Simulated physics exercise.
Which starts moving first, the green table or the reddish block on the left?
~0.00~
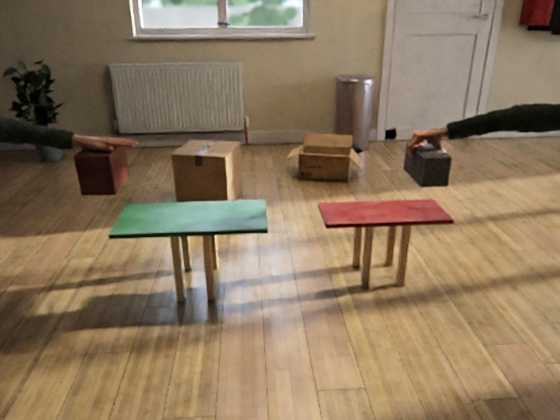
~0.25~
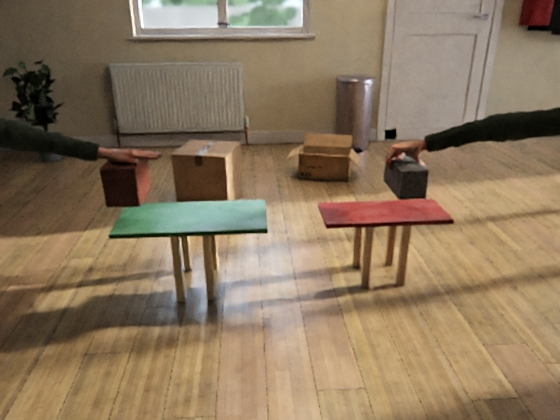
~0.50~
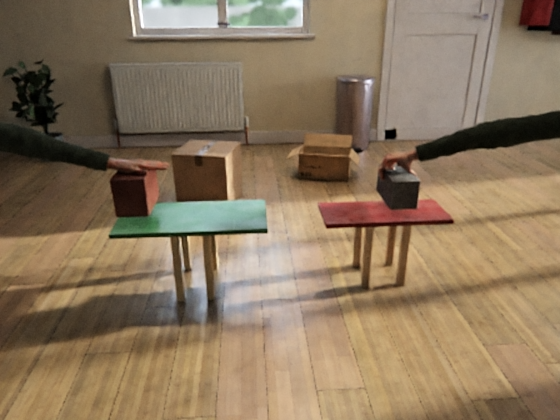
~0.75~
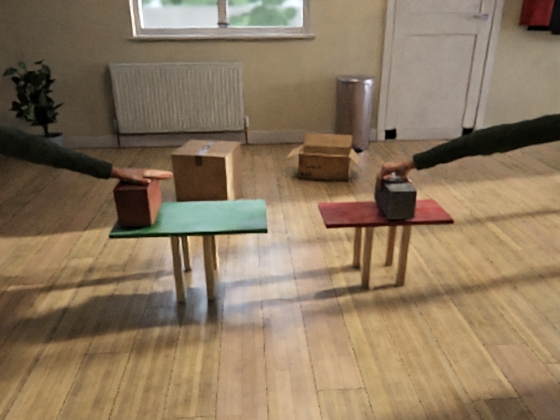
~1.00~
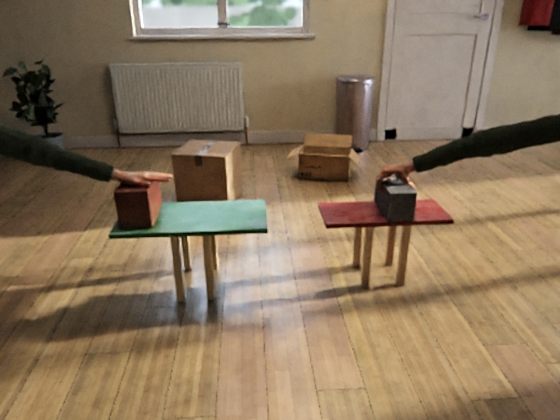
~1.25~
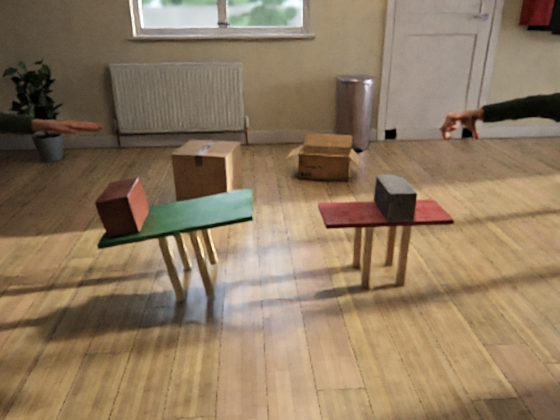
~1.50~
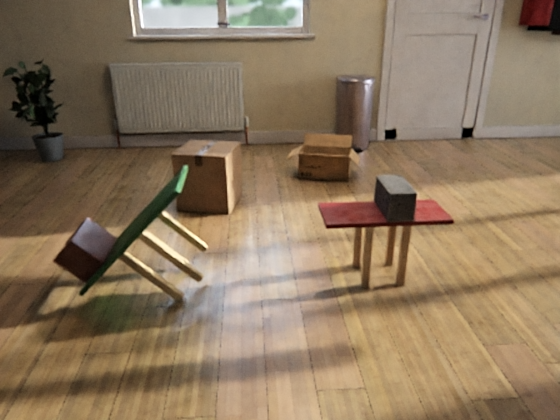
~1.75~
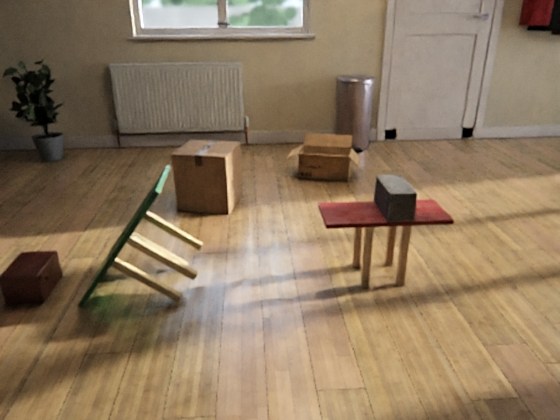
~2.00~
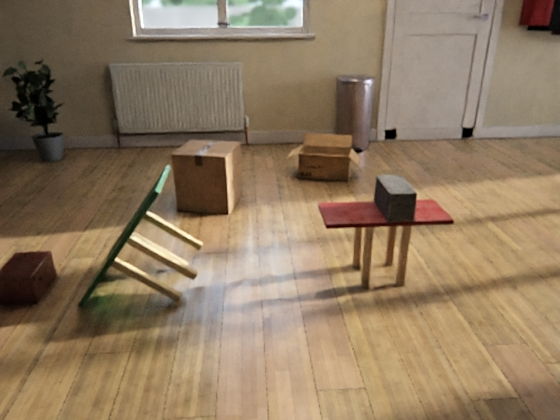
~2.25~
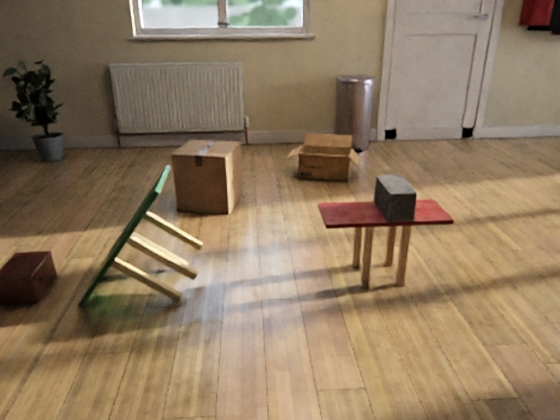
The reddish block on the left moves first, as a hand brings it over and down onto the green table. The green table only starts to tip later, as the hand lets go and draws back.
